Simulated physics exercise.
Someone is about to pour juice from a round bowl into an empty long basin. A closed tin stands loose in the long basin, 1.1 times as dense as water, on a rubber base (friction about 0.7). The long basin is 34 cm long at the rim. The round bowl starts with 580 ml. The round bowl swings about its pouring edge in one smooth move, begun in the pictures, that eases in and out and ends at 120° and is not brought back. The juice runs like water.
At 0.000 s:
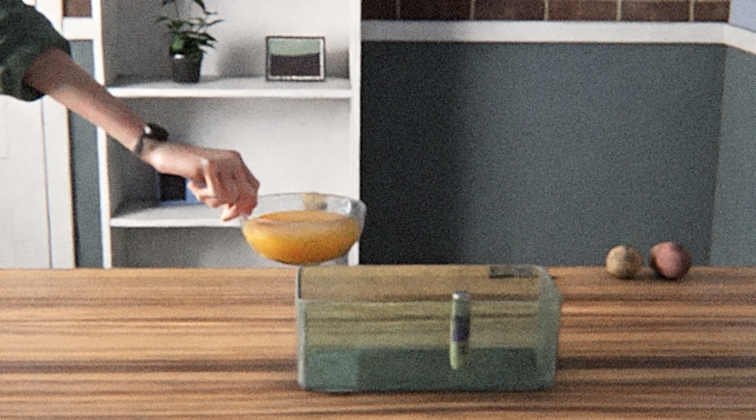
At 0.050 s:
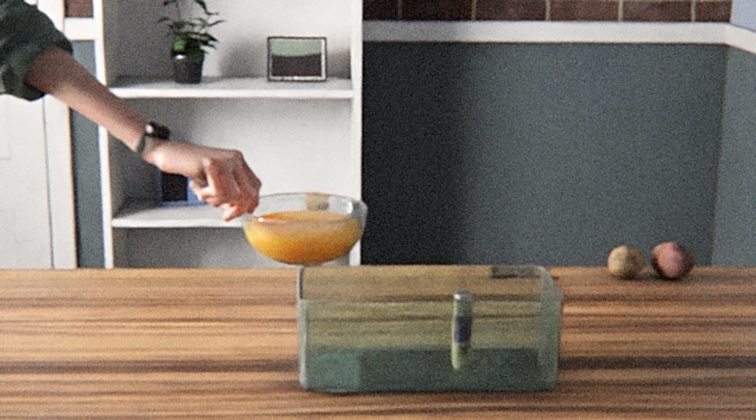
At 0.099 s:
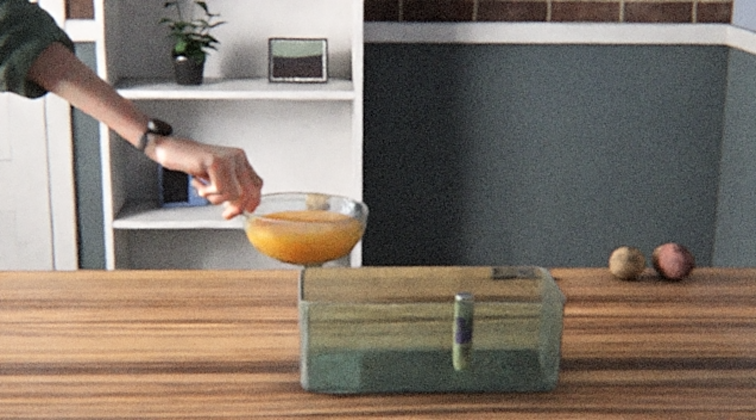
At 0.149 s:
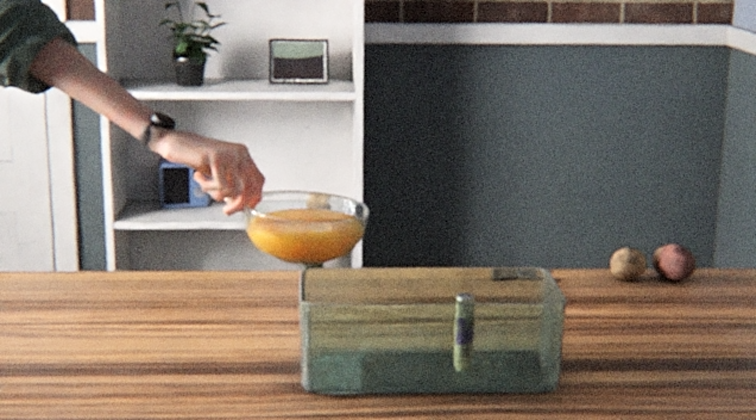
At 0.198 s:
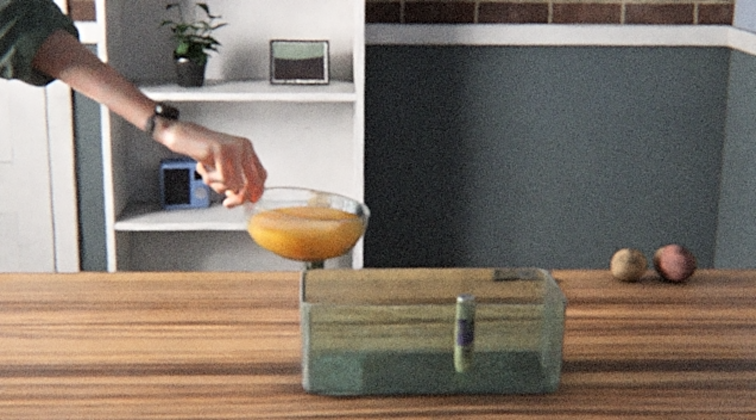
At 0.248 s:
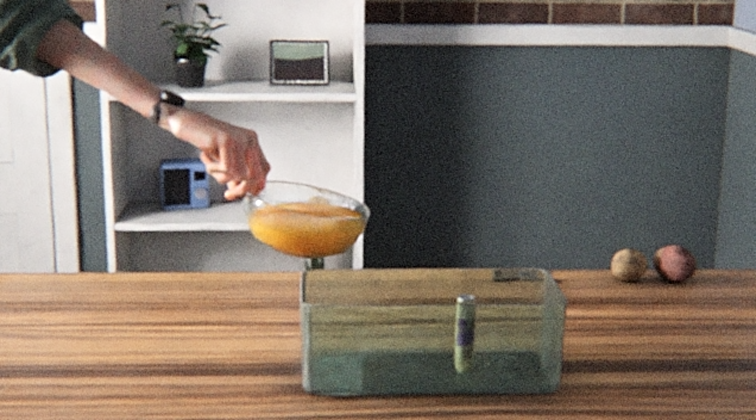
The footage shows a hand holding a round glass bowl of orange juice above the left end of a long clear basin with a small closed tin standing inside, then gradually tilting the bowl slightly to the right.
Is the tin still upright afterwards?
It goes over.
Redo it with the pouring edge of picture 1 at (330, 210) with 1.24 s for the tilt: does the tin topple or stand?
Then it remains upright.
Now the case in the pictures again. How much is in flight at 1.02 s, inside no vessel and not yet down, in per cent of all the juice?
About 6 per cent.
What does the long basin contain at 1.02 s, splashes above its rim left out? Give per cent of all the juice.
About 94 per cent.
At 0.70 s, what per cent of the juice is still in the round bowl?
Some 42 per cent.
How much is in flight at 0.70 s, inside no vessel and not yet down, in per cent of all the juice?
Near 44 in a hundred.
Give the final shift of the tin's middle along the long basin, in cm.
About 6.5 cm.
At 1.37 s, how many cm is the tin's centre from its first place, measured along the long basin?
About 6 cm.
After 0.70 s the tilt is 71° and 42 per cent is still to pour; the tin stands where it began.
After 1.02 s the tilt is 111° and 0 per cent is still to pour; the tin leans 22°.
After 1.37 s the tilt is 120° and 0 per cent is still to pour; the tin lies on its side.
After 1.74 s the tilt is 120° and 0 per cent is still to pour; the tin lies on its side.
In the end the tin lies on its side.
